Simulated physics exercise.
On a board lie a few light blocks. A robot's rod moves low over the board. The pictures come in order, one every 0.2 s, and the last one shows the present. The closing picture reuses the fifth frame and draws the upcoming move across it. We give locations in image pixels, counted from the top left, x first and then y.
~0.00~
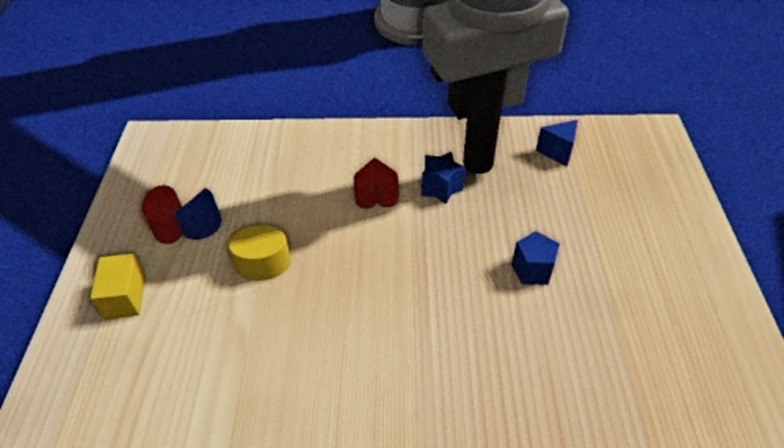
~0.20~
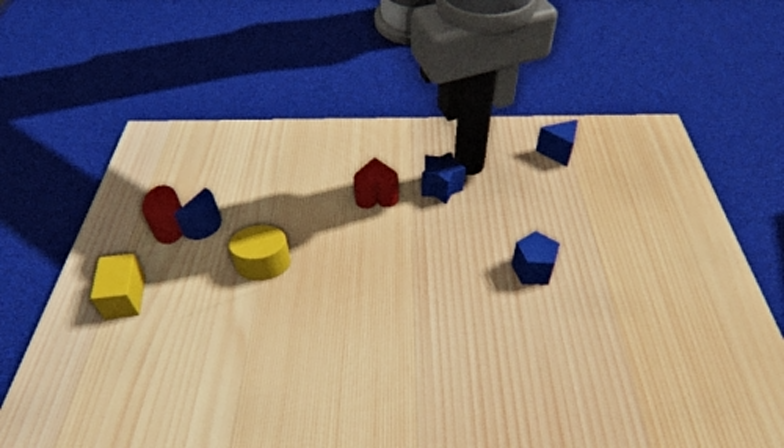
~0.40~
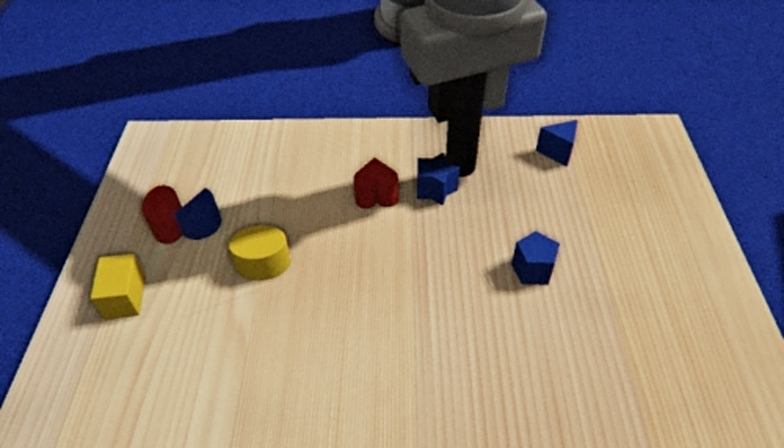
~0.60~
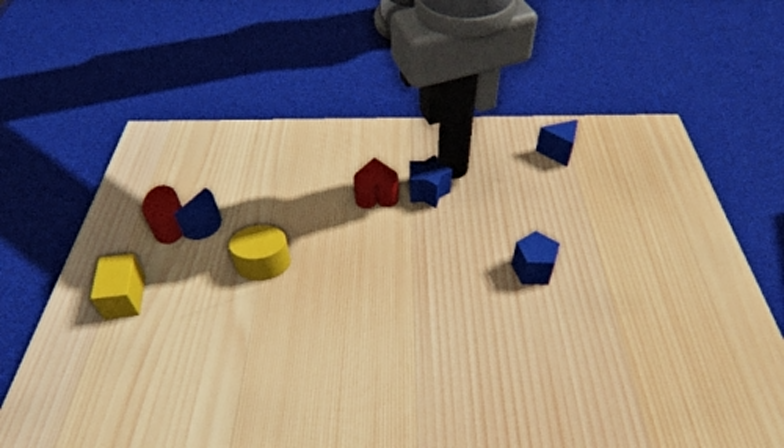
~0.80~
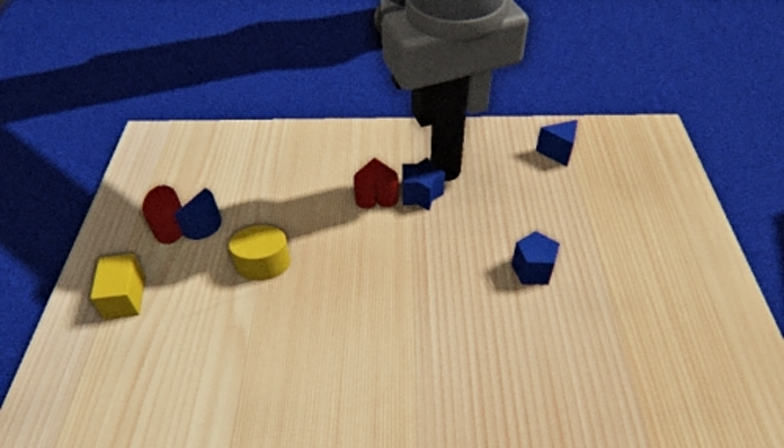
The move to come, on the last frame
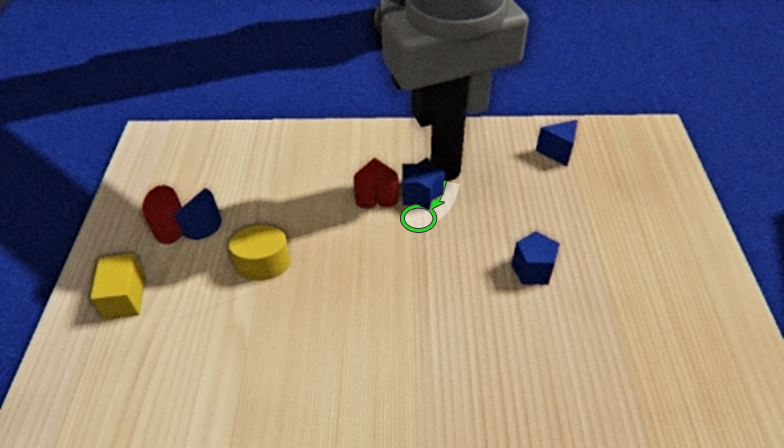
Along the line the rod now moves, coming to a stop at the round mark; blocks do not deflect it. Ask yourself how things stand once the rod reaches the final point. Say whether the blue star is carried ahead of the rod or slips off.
I'd say it is still being pushed.
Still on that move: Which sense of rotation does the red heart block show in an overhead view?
Viewed from the top, it goes clockwise.
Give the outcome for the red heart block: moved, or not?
My prediction: It moves.
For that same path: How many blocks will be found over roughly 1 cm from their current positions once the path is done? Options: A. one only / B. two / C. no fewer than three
Option B.
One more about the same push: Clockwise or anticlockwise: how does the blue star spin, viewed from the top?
Bird's-eye view: Clockwise.
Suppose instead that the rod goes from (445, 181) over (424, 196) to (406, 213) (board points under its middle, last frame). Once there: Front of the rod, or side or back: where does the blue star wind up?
The rod will still be pushing it.
The line goes from (445, 181) by way of (440, 195) and (432, 207) to (419, 218).
The first path, step by step. Halfway along, rod at (437, 192); red heart block at (371, 174); blue star at (407, 185), turned 20° clockwise.
At the end, rod at (419, 209); red heart block at (359, 175), turned 40° clockwise; blue star at (386, 197), turned 35° clockwise.
